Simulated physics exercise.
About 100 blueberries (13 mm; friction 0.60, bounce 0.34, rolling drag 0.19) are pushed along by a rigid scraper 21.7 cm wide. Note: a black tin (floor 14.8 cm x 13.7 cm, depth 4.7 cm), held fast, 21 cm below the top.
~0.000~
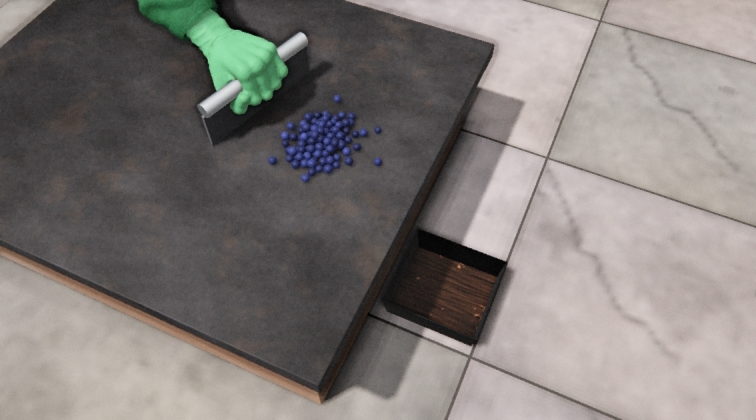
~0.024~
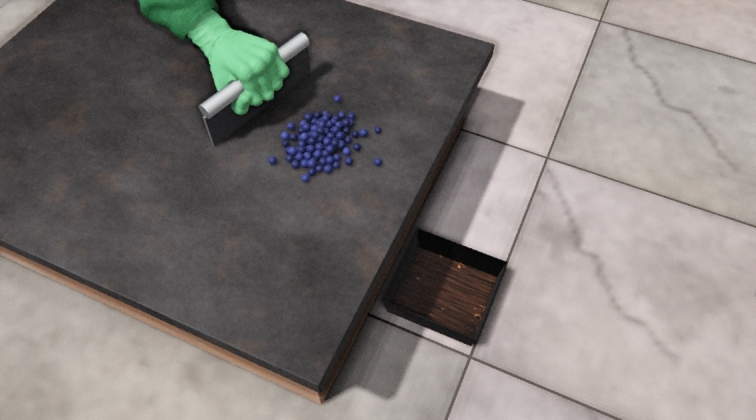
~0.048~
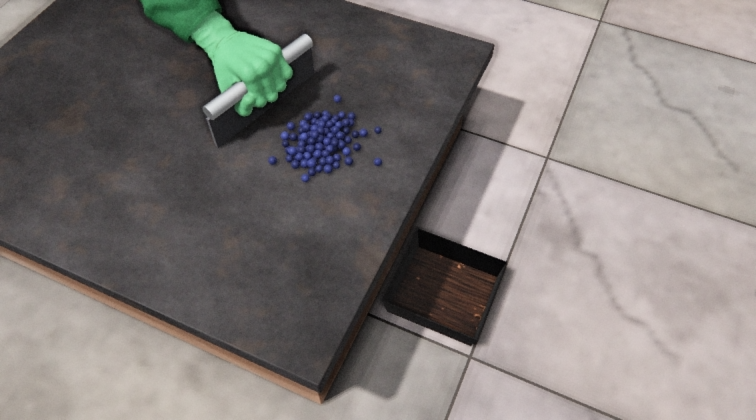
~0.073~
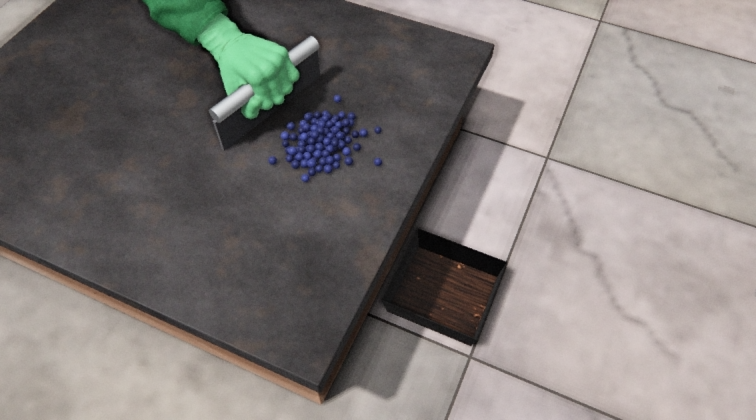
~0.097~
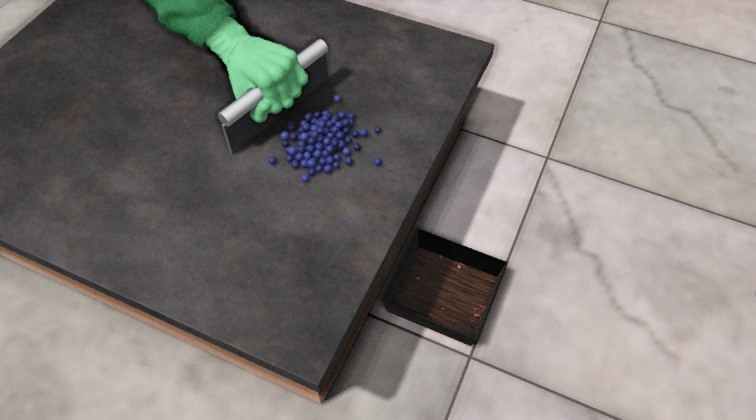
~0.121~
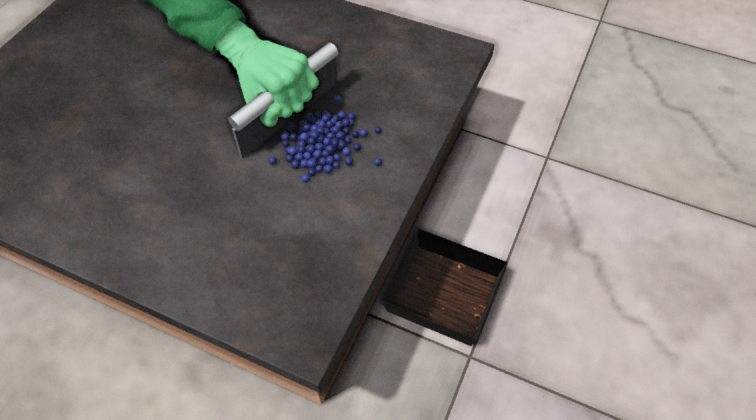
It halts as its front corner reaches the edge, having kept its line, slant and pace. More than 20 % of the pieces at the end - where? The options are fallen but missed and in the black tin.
Missed: More, black tin: More.
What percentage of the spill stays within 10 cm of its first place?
Estimate: About 0 percent.
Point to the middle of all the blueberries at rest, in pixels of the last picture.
In the final view, the middle lies around (462, 282).
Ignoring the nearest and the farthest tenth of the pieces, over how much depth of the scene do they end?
Roughly 20 cm.
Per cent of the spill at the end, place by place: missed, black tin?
30 per cent misses, and the black tin ends up with 50 per cent.
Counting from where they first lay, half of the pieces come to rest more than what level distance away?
Around 28 centimetres.
After 0.30 s, scraper 19 cm from its start, spill 15 cm wide; still on top 100 %.
After 0.49 s, scraper 27 cm from its start, spill 19 cm wide; off the edge, not caught 45 %, still on top 55 %.
After 0.64 s, scraper 27 cm from its start, spill 21 cm wide; black tin 40 %, off the edge, not caught 40 %, still on top 20 %.
At rest (1.4 s), black tin 50 %, fallen but missed 30 %, still on top 15 %.
